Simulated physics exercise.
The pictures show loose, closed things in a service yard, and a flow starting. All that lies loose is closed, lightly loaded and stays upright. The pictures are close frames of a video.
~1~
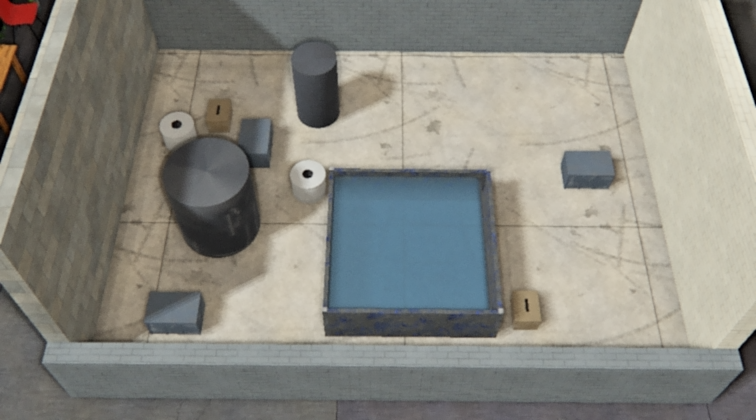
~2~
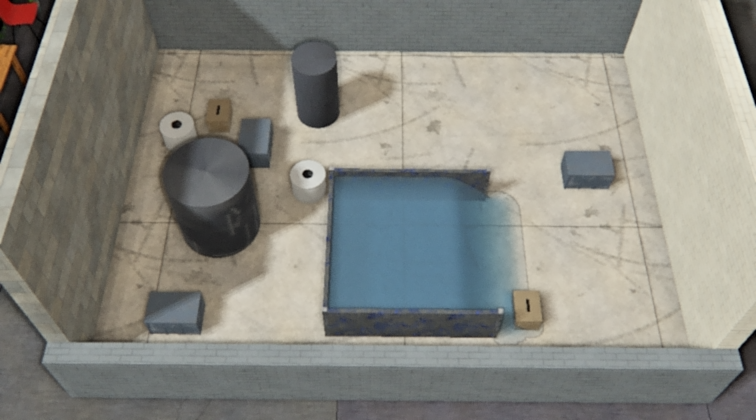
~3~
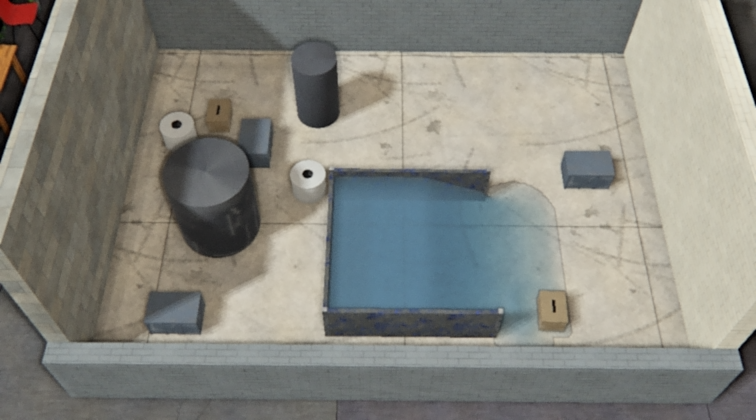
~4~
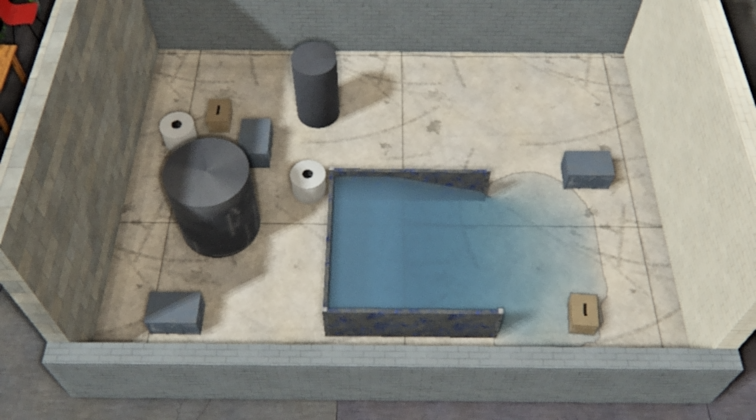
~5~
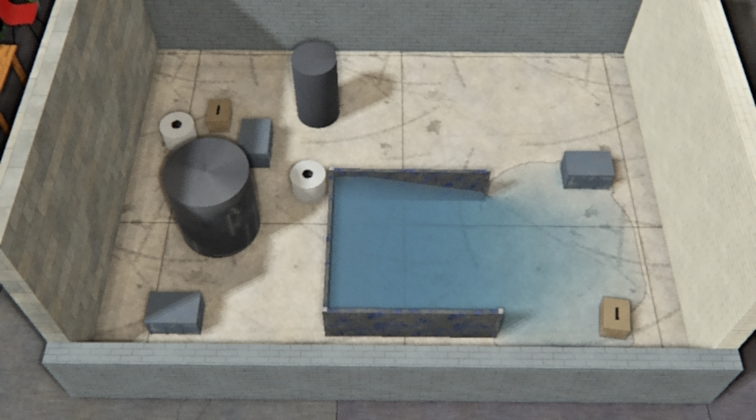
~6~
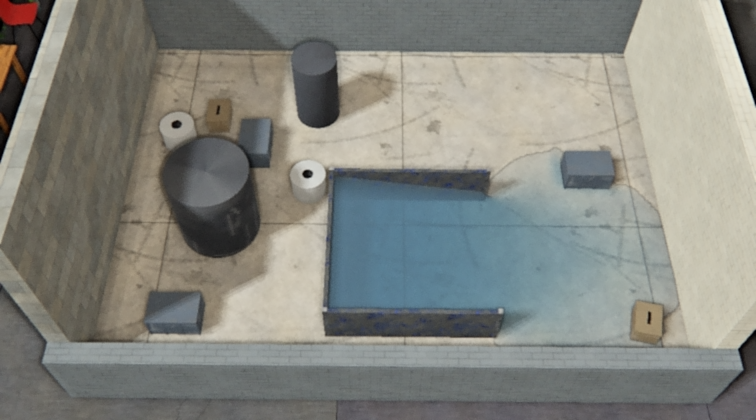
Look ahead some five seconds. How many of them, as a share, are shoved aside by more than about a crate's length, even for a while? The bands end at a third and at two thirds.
It is less than a third.
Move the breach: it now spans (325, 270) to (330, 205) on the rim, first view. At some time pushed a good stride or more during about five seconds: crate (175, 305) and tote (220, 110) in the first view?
In turn: Moved that far, that far or more.
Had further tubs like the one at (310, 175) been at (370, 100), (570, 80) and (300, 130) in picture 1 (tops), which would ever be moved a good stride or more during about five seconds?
As listed: Under that, that far or more, no.
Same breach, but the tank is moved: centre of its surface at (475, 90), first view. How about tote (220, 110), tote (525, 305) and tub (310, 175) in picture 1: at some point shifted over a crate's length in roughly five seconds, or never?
One after the other: Never so far, pushed that far, never so far.
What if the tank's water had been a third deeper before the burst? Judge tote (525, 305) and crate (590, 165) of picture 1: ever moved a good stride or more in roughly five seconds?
One after the other: Shifted that much, swept aside.
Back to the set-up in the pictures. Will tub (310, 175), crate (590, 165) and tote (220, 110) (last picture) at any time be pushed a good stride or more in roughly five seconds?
As listed: Short of that, shifted that much, not that far.
A moment on, 1 of 7 are well off their spots; 1 afloat.
Next, 2 of 7 are well off their spots; 2 afloat.
Later, 2 of 7 are well off their spots; 2 afloat.
In the end, 2 of 7 are well off their spots, and 2 have been at some point; 1 afloat.
